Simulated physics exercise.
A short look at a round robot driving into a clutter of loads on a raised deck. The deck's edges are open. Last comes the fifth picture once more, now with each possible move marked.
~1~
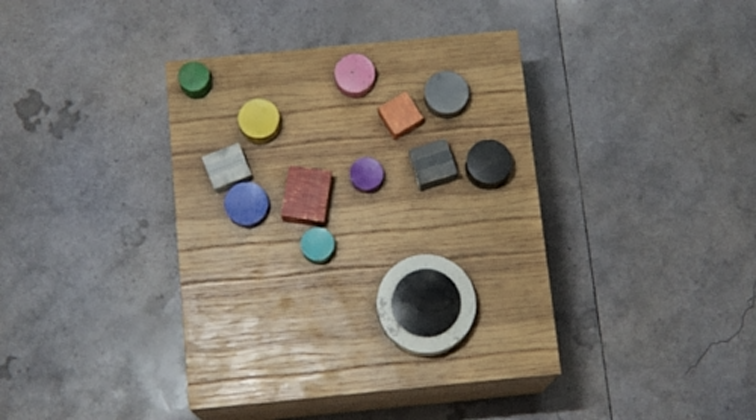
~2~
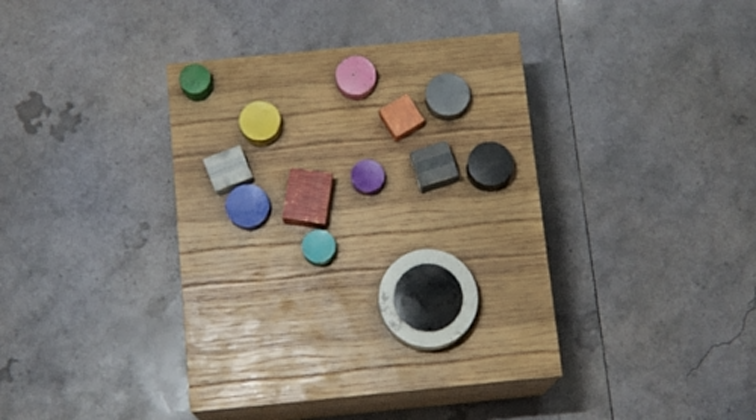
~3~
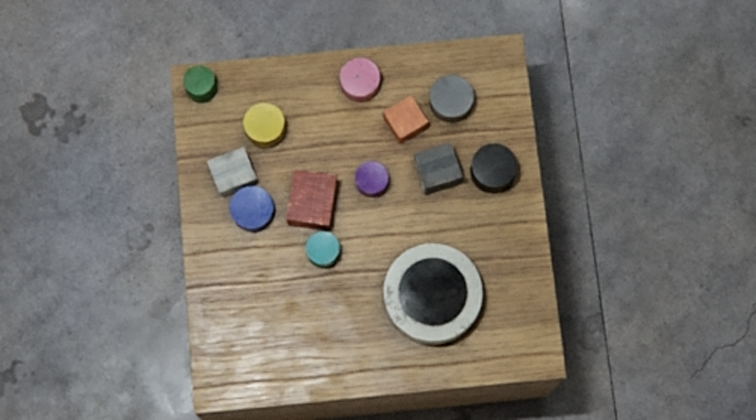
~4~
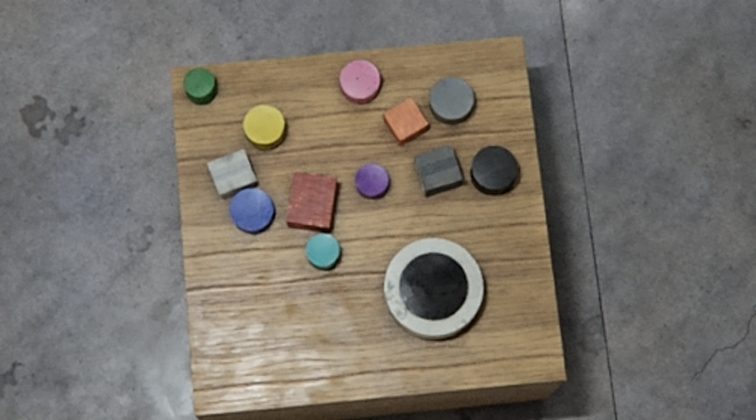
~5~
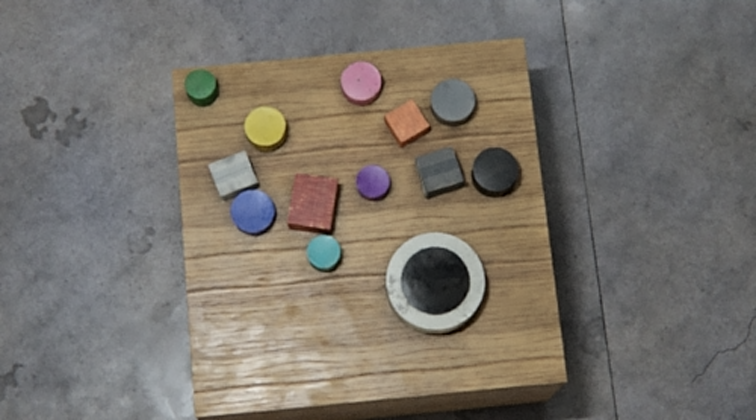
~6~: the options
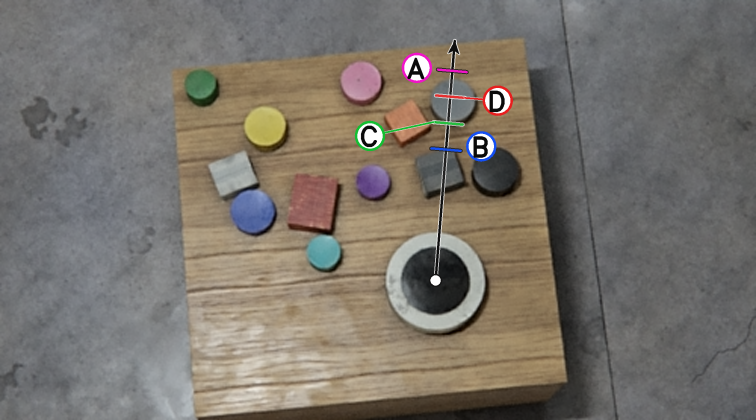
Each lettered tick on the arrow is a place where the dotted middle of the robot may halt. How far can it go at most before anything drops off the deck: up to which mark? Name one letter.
No farther than B.
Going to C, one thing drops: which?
It is the grey pail.
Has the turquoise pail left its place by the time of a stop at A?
By then, no.
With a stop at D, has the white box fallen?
By then, no.
On the marked copy, A at (452, 71); B at (446, 149); C at (448, 123); D at (451, 97); the arrow from (436, 280) to (455, 41); the white dot at (436, 280).
With B. Early on, robot (439, 235); grey parcel (439, 169); green canister (201, 88).
Further on, robot (443, 186); black canister (505, 157); grey pail (455, 84).
At the end, robot (445, 153); grey pail (458, 53); black canister (517, 145); nothing has fallen.
As for the rest, A drops the grey parcel and grey pail; C drops the grey pail; D drops the grey parcel and grey pail.
